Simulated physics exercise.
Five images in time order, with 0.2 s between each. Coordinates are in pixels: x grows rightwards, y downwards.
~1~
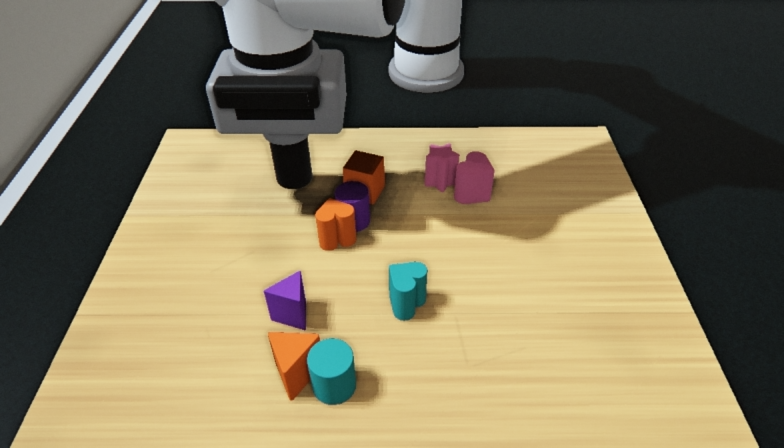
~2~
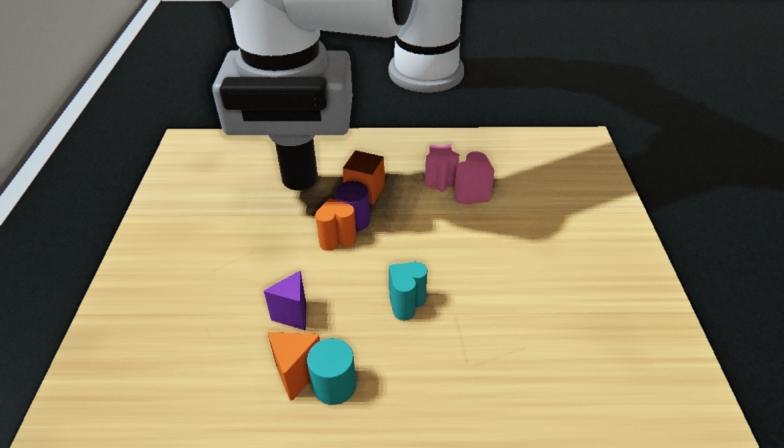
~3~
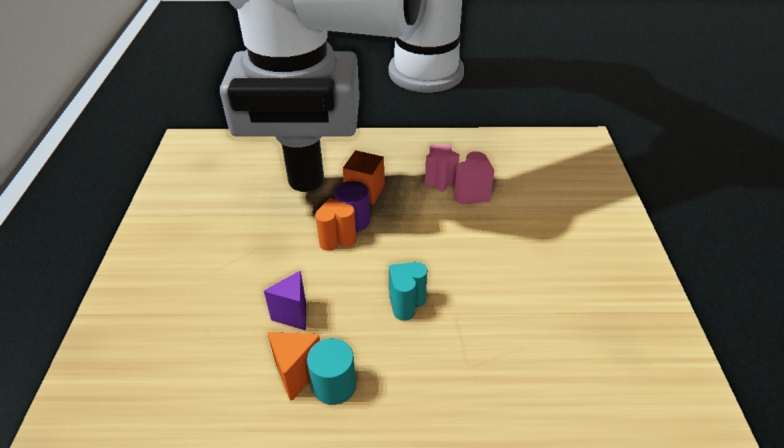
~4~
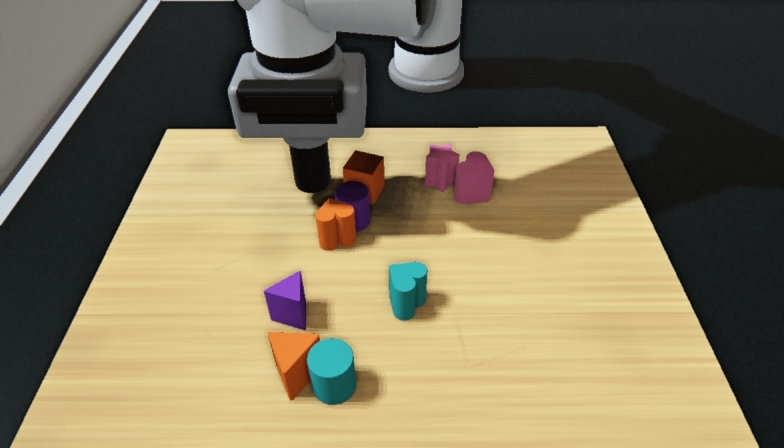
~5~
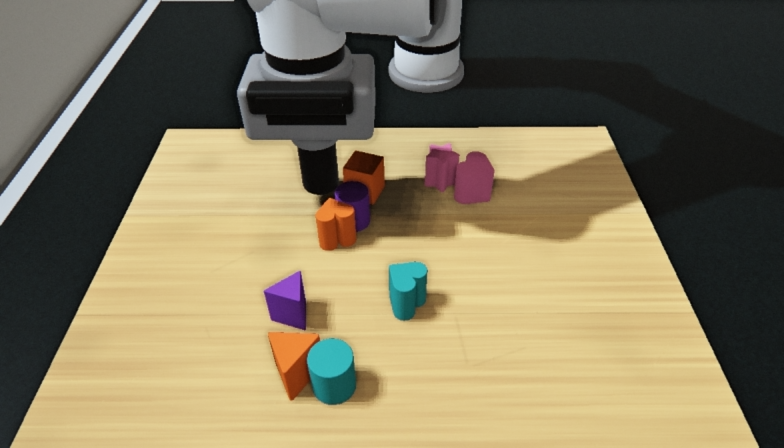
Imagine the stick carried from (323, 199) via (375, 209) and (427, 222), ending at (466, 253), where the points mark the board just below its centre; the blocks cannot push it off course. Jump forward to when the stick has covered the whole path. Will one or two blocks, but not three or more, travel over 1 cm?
That would be a yes.
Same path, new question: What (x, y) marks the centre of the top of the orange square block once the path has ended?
Roughly at (395, 159).
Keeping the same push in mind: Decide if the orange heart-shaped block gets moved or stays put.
The block you're asking about stays where it is.
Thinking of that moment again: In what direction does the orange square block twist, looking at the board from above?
Watching from overhead, you'd notice the orange square block rotating counter-clockwise.
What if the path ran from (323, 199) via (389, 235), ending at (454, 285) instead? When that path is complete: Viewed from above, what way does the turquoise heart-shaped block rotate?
It spins clockwise.
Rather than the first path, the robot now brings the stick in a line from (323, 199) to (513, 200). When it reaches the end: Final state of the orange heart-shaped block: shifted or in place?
It stays put.
The first path, step by step. One third of the way, stick at (375, 194); purple round block at (373, 203); orange square block at (391, 159), turned 80° anticlockwise.
Two thirds of the way, stick at (428, 207); purple round block at (376, 204); orange square block at (395, 159), turned 90° anticlockwise.
At the end, stick at (468, 239); orange heart-shaped block in place; purple round block at (376, 204); orange square block at (395, 159), turned 90° anticlockwise.
